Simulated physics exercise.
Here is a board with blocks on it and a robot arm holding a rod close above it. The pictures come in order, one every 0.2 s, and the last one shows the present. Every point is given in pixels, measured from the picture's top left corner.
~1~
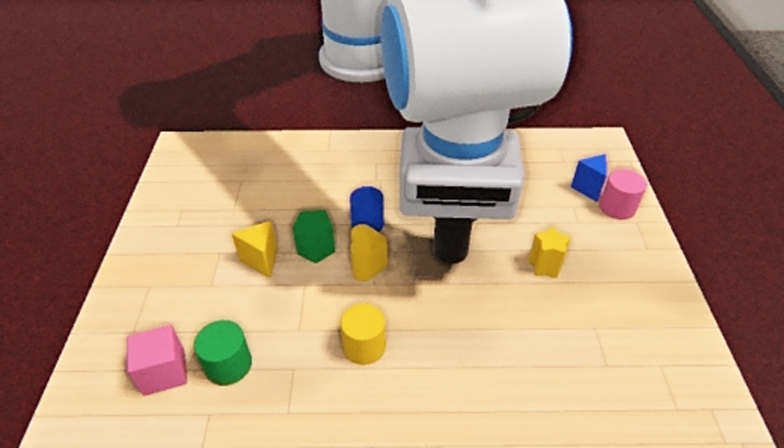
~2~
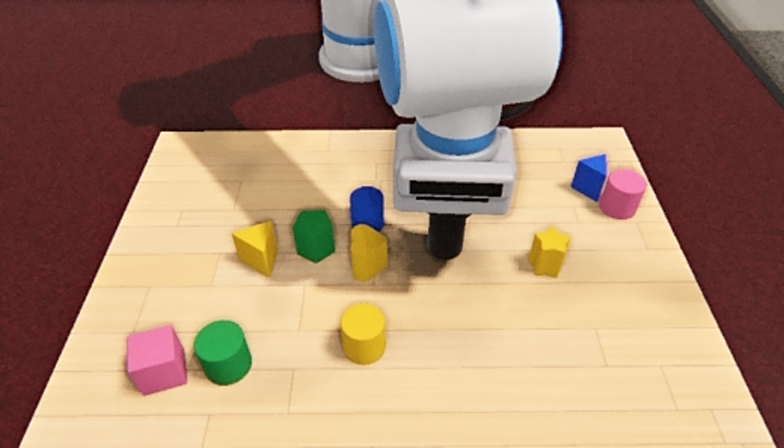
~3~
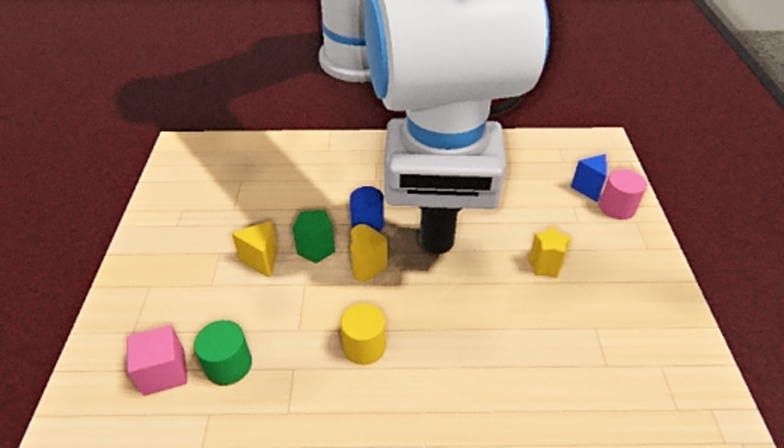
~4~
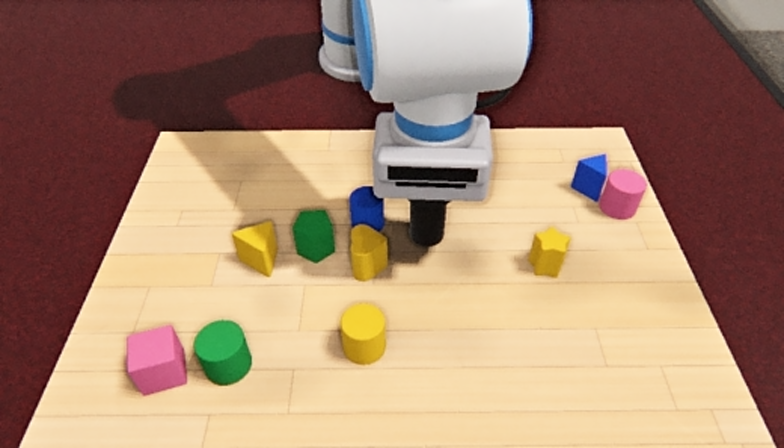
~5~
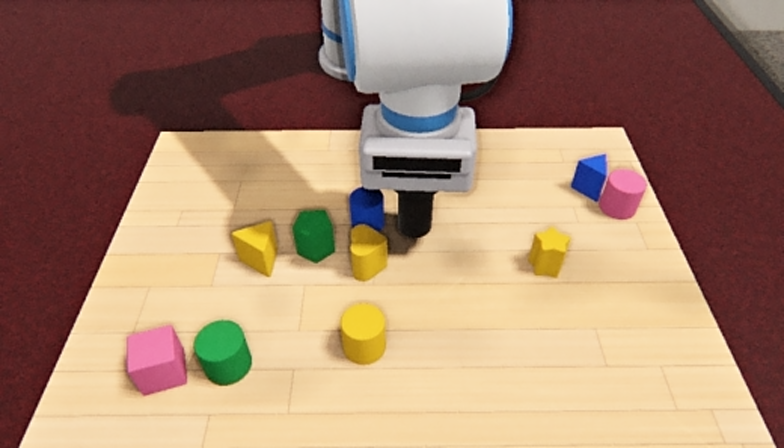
The video shows a robot arm holding a dark rod over a wooden board scattered with colourful blocks. The arm moves the rod a short way left and slightly back, nearing the yellow heart and blue cylinder, while the blocks stay still.
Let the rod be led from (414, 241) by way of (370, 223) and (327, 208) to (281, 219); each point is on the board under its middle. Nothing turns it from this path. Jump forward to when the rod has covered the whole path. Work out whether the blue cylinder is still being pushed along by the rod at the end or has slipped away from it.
Beside or behind, I predict.
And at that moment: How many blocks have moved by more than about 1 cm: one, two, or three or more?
Moved: 1.
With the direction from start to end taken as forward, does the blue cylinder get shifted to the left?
Answer: No.
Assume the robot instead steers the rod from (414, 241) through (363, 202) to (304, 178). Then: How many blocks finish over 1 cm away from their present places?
I count one.
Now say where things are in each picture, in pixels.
The first frame shows rod tip at (450, 252); block tops, yellow heart at (366, 239); blue cylinder at (367, 196).
The second frame shows rod at (445, 248); blocks unchanged.
The third frame shows rod at (437, 243); blocks unchanged.
The fourth frame shows rod at (427, 236); blocks unchanged.
The fifth frame shows rod at (415, 227); yellow heart at (366, 239); blue cylinder at (367, 196).
The first path, step by step. One third of the way, rod at (369, 209); blue cylinder at (338, 186).
Two thirds of the way, rod at (325, 195); blue cylinder at (293, 173).
At the end, rod at (278, 206); yellow heart in place; blue cylinder at (267, 171).
